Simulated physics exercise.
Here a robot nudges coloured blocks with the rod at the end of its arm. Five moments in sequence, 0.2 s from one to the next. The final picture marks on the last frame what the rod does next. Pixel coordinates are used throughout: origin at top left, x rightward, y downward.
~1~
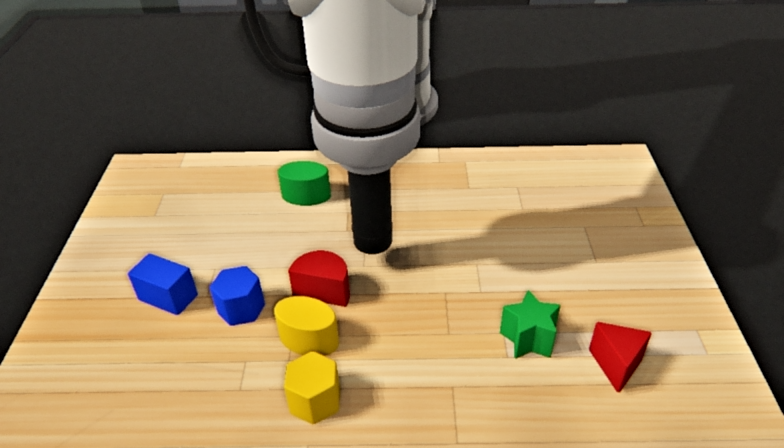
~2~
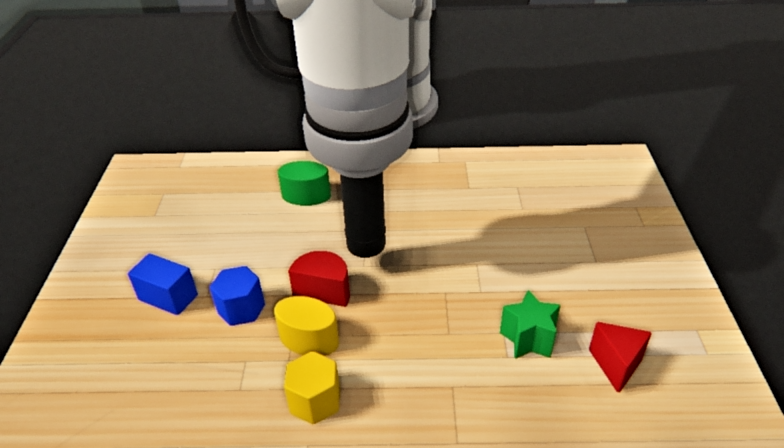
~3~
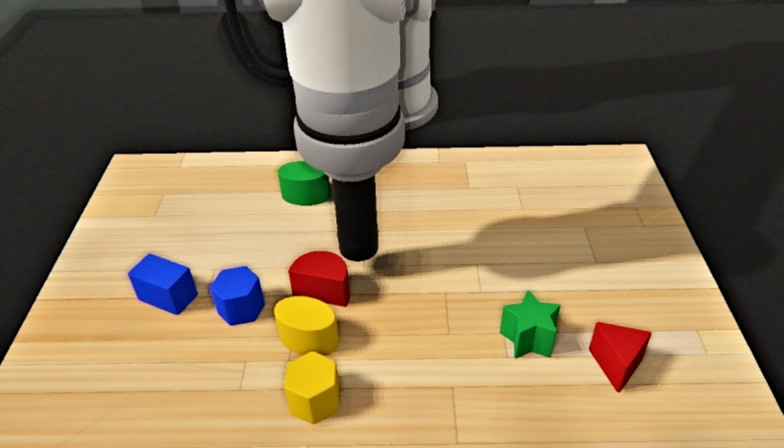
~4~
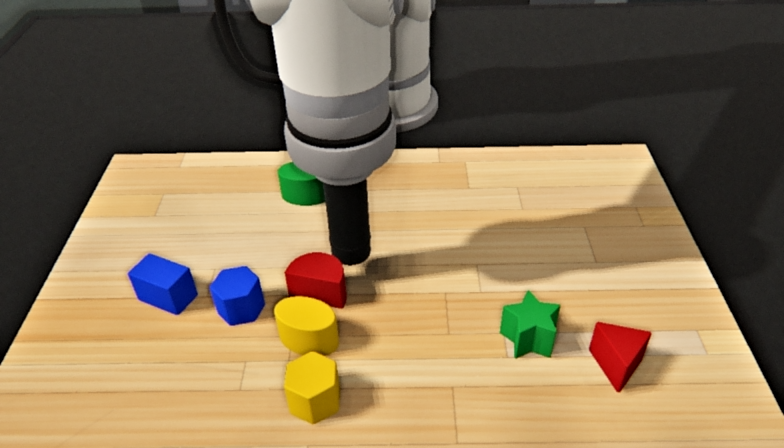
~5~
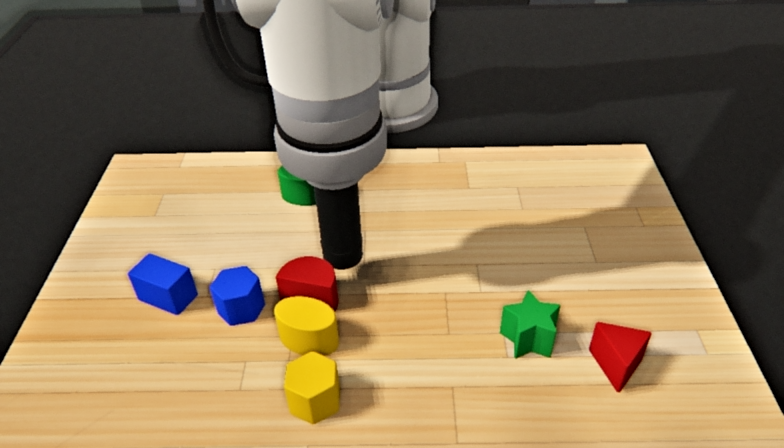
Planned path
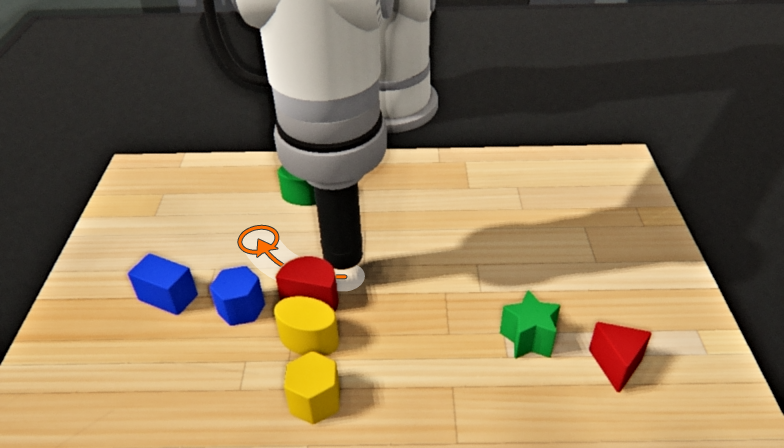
A robot arm with a black rod reaches over a light wooden table, seen from above the front edge by a still camera. Blue blocks sit at left, a red D-shaped block above two yellow ones near the middle, a green block behind, and a green star and red wedge at right. The rod glides left and slightly forward, then nudges the red D-shaped block a little left.
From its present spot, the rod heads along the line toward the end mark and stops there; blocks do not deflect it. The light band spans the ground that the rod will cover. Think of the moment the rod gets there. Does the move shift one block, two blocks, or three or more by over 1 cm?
I'd say one block gets moved.
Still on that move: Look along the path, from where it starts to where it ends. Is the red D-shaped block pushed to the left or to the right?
Measured against the direction from start to end, the red D-shaped block shifts toward the left-hand side.
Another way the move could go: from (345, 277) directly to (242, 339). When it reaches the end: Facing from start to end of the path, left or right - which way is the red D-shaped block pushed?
Answer: Leftward.
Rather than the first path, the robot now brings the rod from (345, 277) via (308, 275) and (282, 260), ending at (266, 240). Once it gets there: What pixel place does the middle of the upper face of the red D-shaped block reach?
The middle of its upper face will lie at (283, 276).
Drawn move, from (345, 277) through (306, 274) and (276, 261) to (258, 240).
What follows on the original path. One third of the way, rod (302, 254); red D-shaped block (284, 276), turned 35° anticlockwise.
Two thirds of the way, rod (271, 240); red D-shaped block (284, 276), turned 35° anticlockwise.
At the end, rod (254, 220); blue hexagonal block still; red D-shaped block (284, 276), turned 35° anticlockwise.
